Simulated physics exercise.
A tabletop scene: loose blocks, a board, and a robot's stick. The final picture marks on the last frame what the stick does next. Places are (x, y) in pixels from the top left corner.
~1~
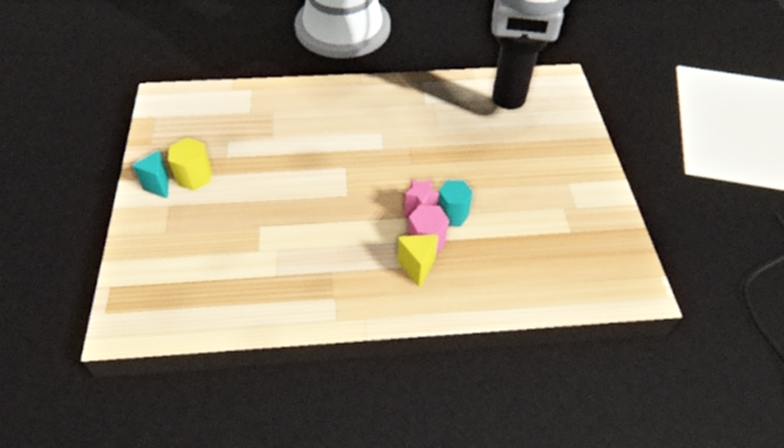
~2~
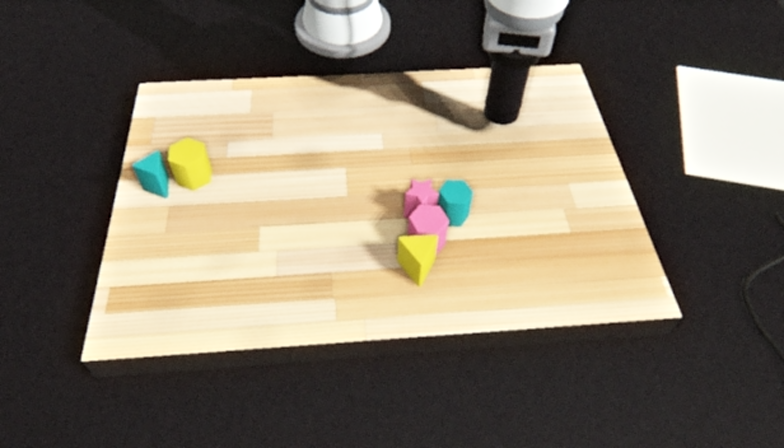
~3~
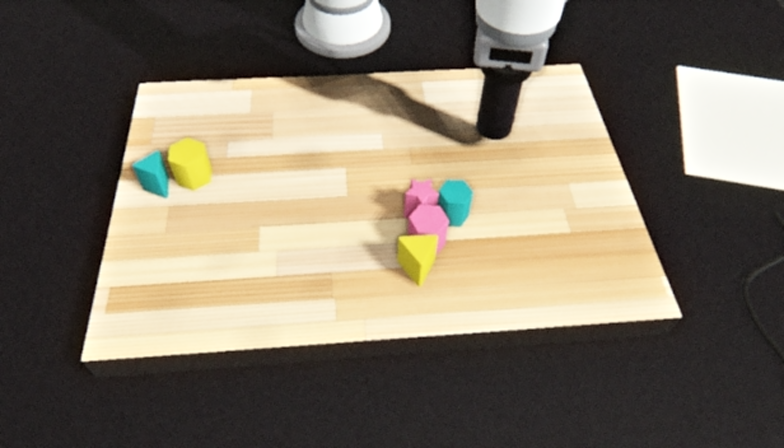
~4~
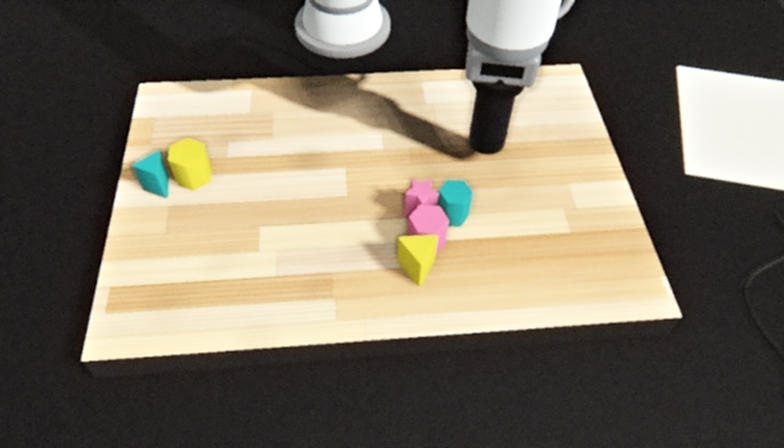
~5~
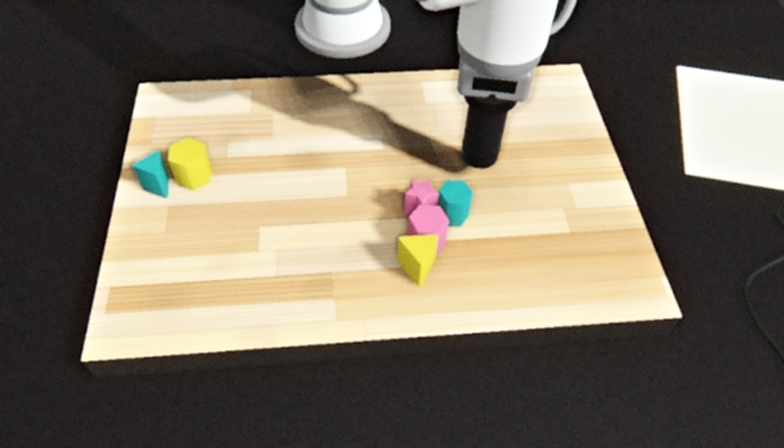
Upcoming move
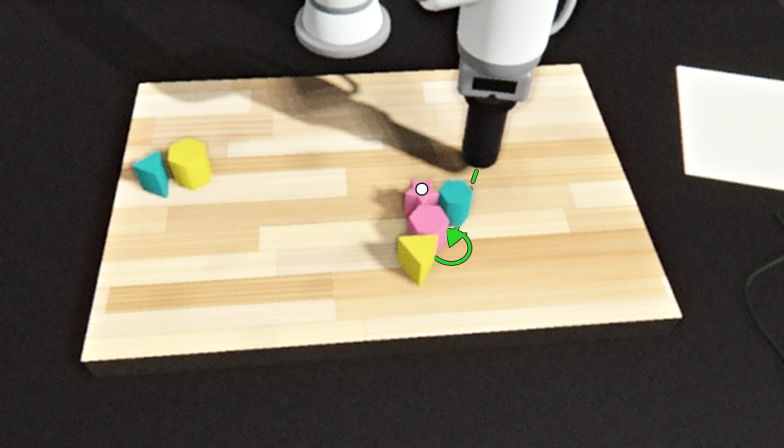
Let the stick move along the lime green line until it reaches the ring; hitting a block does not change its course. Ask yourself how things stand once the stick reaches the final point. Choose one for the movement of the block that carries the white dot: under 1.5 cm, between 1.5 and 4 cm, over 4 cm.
The shift is below 1.5 cm.
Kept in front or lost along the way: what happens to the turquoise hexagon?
The block stays ahead.
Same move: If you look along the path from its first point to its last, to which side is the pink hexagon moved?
So, looking from the first point of the path to the last, the pink hexagon moves rightwards.
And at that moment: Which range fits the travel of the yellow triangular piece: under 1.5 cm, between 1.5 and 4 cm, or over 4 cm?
Between 1.5 and 4 cm.
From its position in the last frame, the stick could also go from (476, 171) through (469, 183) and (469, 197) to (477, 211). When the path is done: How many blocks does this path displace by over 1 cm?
My answer is one.
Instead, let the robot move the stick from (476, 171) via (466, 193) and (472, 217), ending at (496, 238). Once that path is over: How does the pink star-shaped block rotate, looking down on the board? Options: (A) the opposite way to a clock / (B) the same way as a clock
Option B.
The drawn path runs from (476, 171) directly to (450, 247); the dot is on the pink star-shaped block.
On the path given first. One third of the way, stick (471, 182); turquoise hexagon (454, 195).
Two thirds of the way, stick (462, 207); yellow triangular piece (414, 257); pink star-shaped block (420, 193), turned 30° clockwise; pink hexagon (411, 231); turquoise hexagon (442, 221).
At the end, stick (452, 233); yellow triangular piece (402, 268); pink star-shaped block (420, 193), turned 30° clockwise; pink hexagon (392, 239), turned 35° clockwise; turquoise hexagon (427, 243), turned 40° clockwise.
